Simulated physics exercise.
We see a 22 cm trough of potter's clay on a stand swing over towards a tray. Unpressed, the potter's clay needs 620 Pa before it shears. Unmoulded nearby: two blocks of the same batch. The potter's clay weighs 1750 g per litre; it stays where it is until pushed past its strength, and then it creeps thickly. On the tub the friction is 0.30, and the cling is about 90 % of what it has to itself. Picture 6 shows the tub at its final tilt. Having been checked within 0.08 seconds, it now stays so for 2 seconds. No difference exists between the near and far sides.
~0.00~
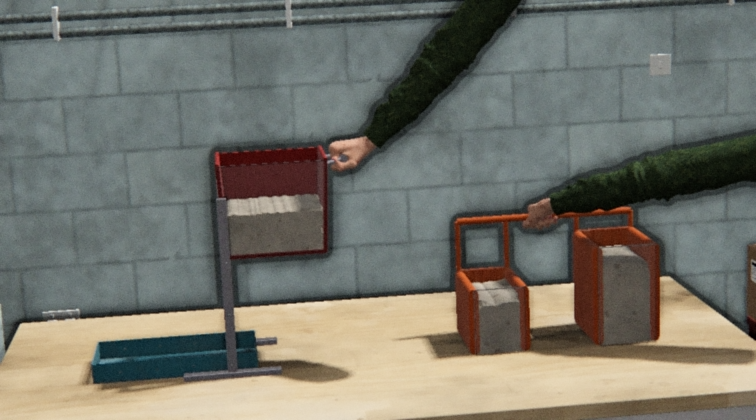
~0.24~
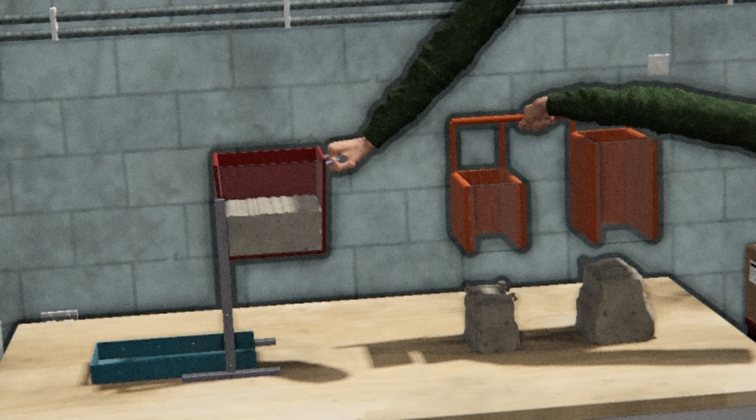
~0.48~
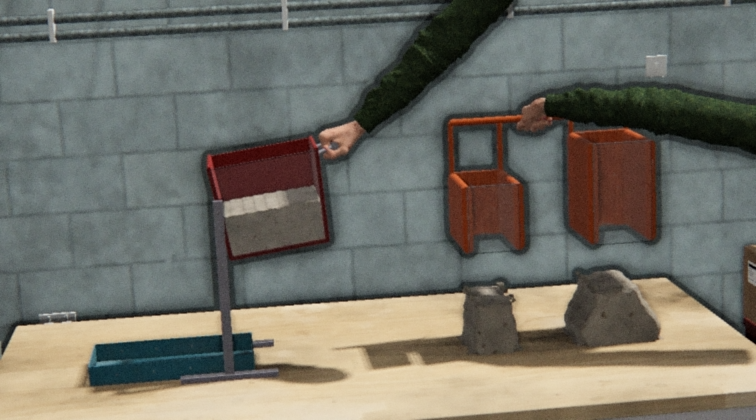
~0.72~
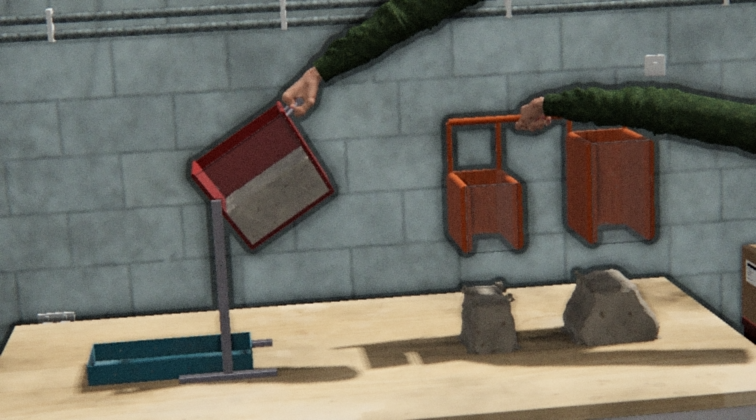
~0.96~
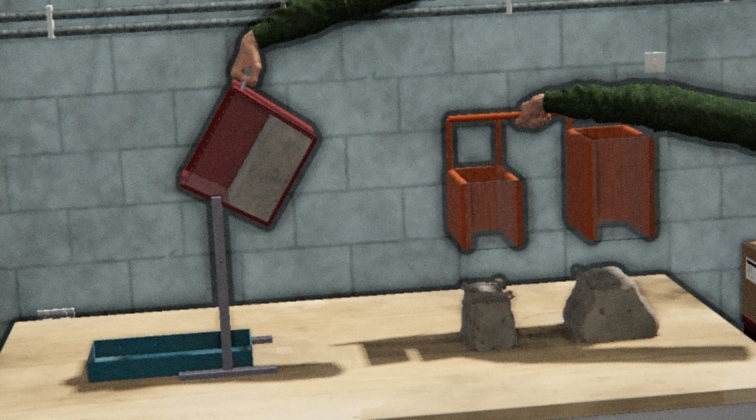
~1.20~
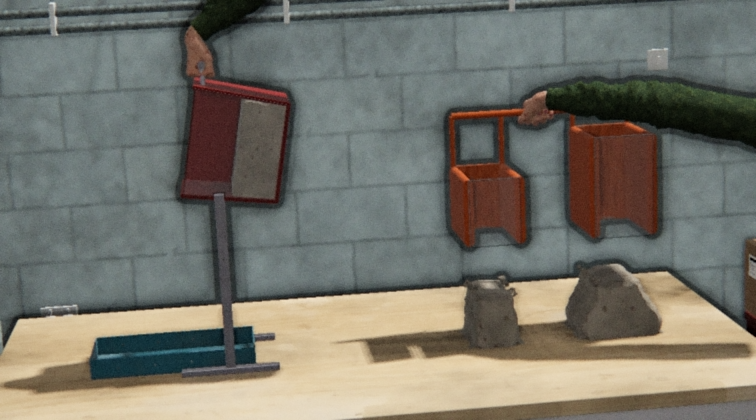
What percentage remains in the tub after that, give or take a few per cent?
100 %.
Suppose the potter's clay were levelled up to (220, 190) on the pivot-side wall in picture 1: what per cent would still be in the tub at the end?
That gives some 100 %.
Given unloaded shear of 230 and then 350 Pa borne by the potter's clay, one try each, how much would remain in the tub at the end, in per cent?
The two runs give near 90 % and near 100 % respectively.
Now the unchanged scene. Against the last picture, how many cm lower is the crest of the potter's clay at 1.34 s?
About 1 cm.
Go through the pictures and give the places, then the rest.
Handle-side rim at (324, 160), tilt 0 degrees; highest point of the potter's clay at (251, 213); test blocks 14 cm, 21 cm high (left to right), in the first picture.
Handle-side rim at (322, 160), tilt 0 degrees; highest point of the potter's clay at (250, 214); test blocks 14 cm, 18 cm high (left to right), in the second picture.
Handle-side rim at (314, 150), tilt 7 degrees; highest point of the potter's clay at (315, 200); test blocks 13 cm, 15 cm high (left to right), in the third picture.
Handle-side rim at (281, 114), tilt 32 degrees; highest point of the potter's clay at (304, 159); test blocks 13 cm, 15 cm high (left to right), in the fourth picture.
Handle-side rim at (234, 92), tilt 58 degrees; highest point of the potter's clay at (280, 121); test blocks 13 cm, 15 cm high (left to right), in the fifth picture.
Handle-side rim at (194, 90), tilt 80 degrees; highest point of the potter's clay at (249, 102); test blocks 13 cm, 15 cm high (left to right), in the sixth picture.
By 1.34 s, the tub is at 80 degrees and holds 100 %.
By 1.51 s, the tub is at 80 degrees and holds 100 %.
By 1.68 s, the tub is at 80 degrees and holds 100 %.
By 1.85 s, the tub is at 80 degrees and holds 100 %.
By 3.20 s, at the end, the tub is at 80 degrees and holds 100 %.
